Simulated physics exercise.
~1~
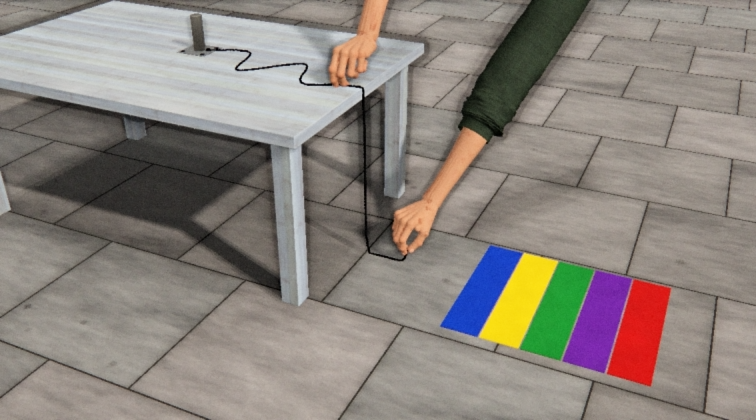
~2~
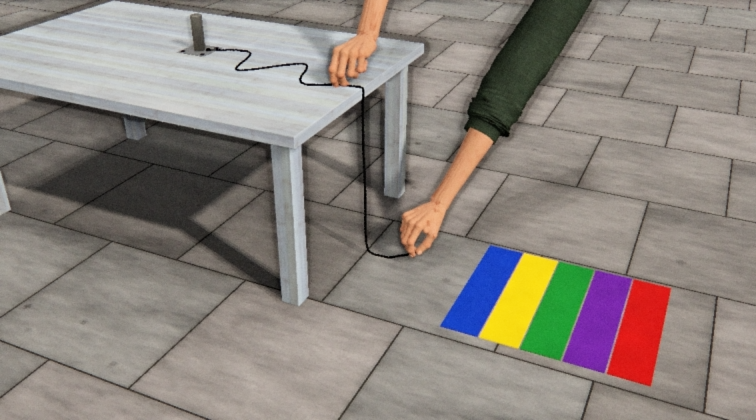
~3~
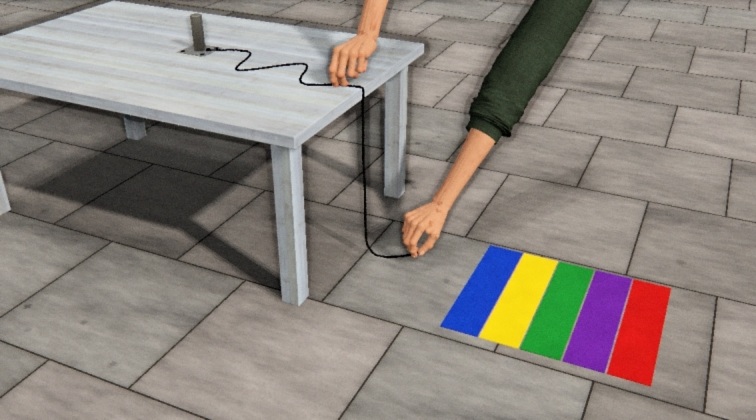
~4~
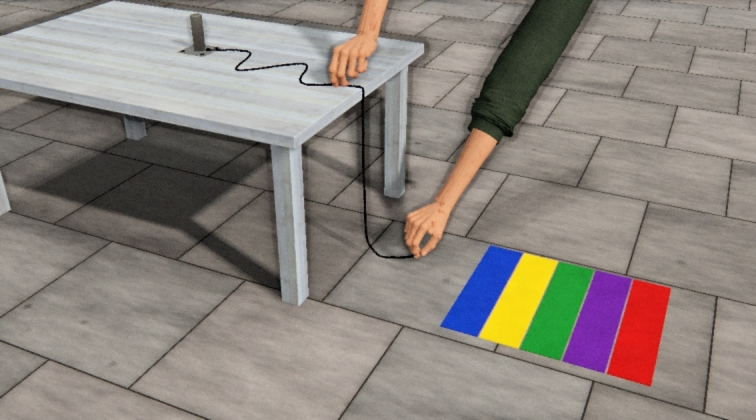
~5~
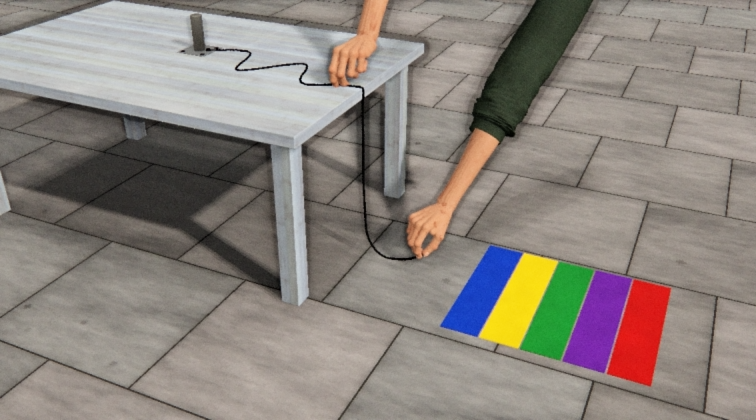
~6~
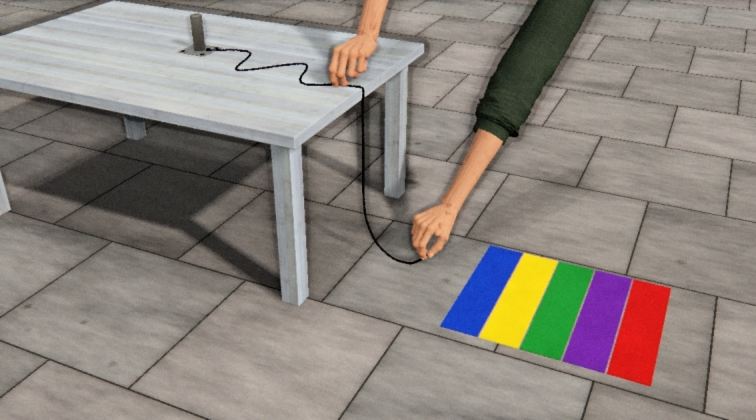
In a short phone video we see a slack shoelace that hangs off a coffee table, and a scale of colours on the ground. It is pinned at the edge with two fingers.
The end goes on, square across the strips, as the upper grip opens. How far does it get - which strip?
Red.
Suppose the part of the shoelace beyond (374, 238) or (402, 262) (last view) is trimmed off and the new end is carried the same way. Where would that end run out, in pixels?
It would end up close to (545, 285), then close to (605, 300).
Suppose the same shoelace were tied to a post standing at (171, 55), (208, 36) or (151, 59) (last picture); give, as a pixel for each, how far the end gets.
First (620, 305), then (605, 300), then (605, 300).
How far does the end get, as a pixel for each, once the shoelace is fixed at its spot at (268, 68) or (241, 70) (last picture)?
First (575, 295), then (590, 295).
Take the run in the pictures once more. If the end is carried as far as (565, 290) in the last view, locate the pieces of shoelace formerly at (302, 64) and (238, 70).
The first one ends up at (343, 81) and the second one at (288, 68).
A little later, end near (565, 290); over green.
Next, end near (614, 302); over purple.
When it is tight, end near (645, 310); over red. It halts on the red strip.
